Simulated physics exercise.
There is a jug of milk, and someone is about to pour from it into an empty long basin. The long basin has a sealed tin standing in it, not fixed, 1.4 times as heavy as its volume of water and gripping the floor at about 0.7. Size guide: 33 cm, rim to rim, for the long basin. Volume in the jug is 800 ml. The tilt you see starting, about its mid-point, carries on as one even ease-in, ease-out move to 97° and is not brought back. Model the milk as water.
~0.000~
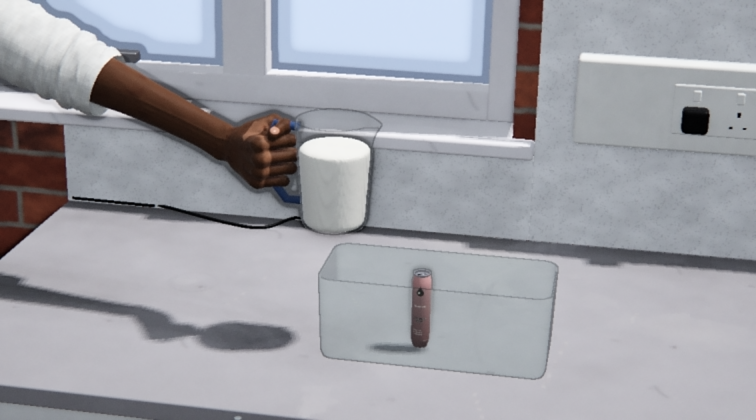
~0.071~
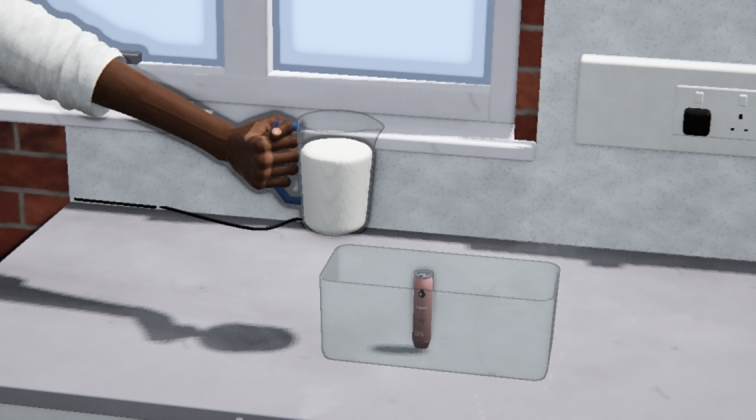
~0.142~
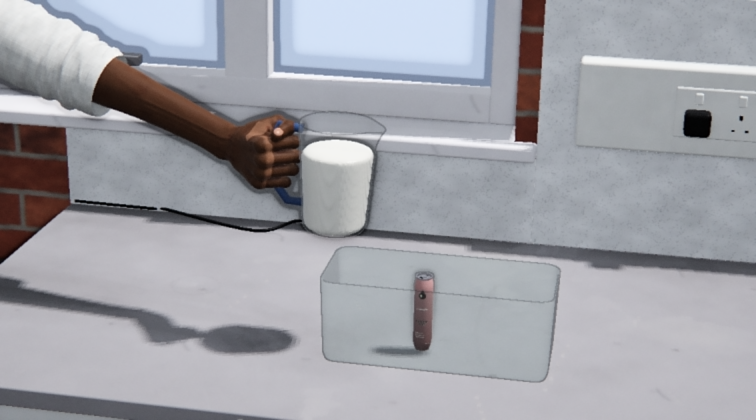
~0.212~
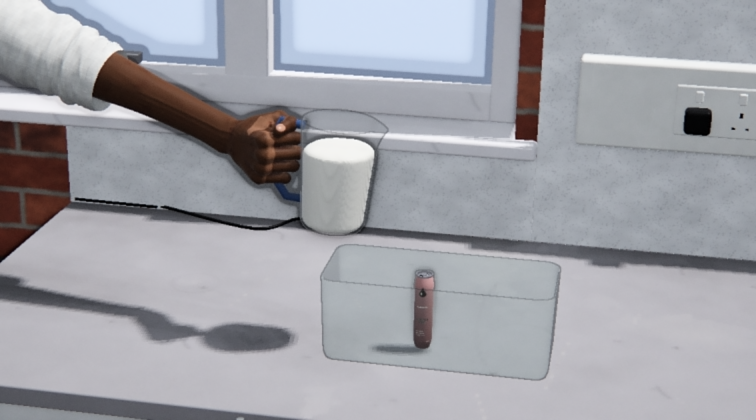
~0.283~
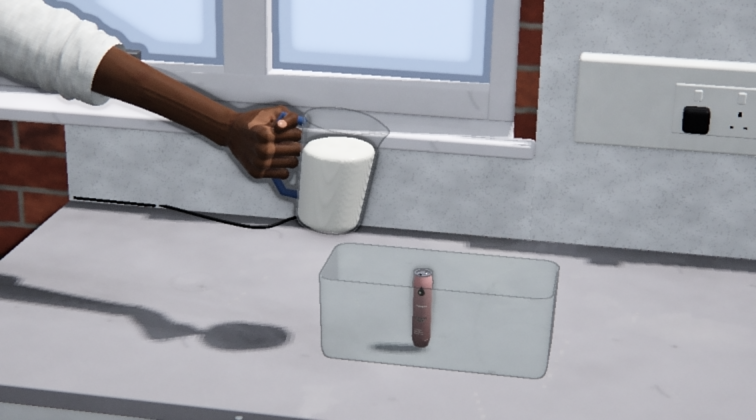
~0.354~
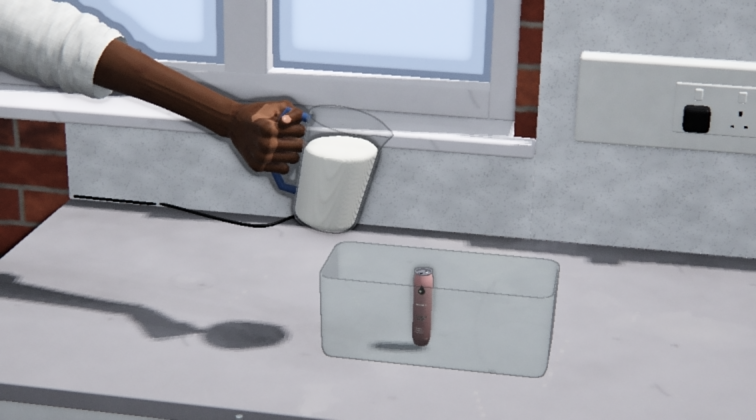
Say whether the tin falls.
It does not overbalance.
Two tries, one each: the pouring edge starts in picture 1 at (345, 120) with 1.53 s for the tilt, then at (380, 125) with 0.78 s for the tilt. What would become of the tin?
The tin overturns the first time and stays vertical the second time.
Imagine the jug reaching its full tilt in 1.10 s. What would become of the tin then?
After the tilt, the tin is still standing.
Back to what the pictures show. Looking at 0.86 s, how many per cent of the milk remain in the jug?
Fraction remaining: Approx. 96 per cent.
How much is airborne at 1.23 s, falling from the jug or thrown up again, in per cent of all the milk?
Around 16 percent of the liquid.
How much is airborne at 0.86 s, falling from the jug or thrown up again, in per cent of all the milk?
5 %.
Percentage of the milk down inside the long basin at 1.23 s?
28 per cent, give or take a little.
After 0.86 s the tilt is 58° and 95 per cent is still to pour; the tin stands where it began.
After 1.23 s the tilt is 88° and 55 per cent is still to pour; the tin stands where it began.
After 1.61 s the tilt is 97° and 10 per cent is still to pour; the tin stands where it began.
After 2.03 s the tilt is 97° and 1 per cent is still to pour; the tin stands where it began.
In the end the tin stands where it began.
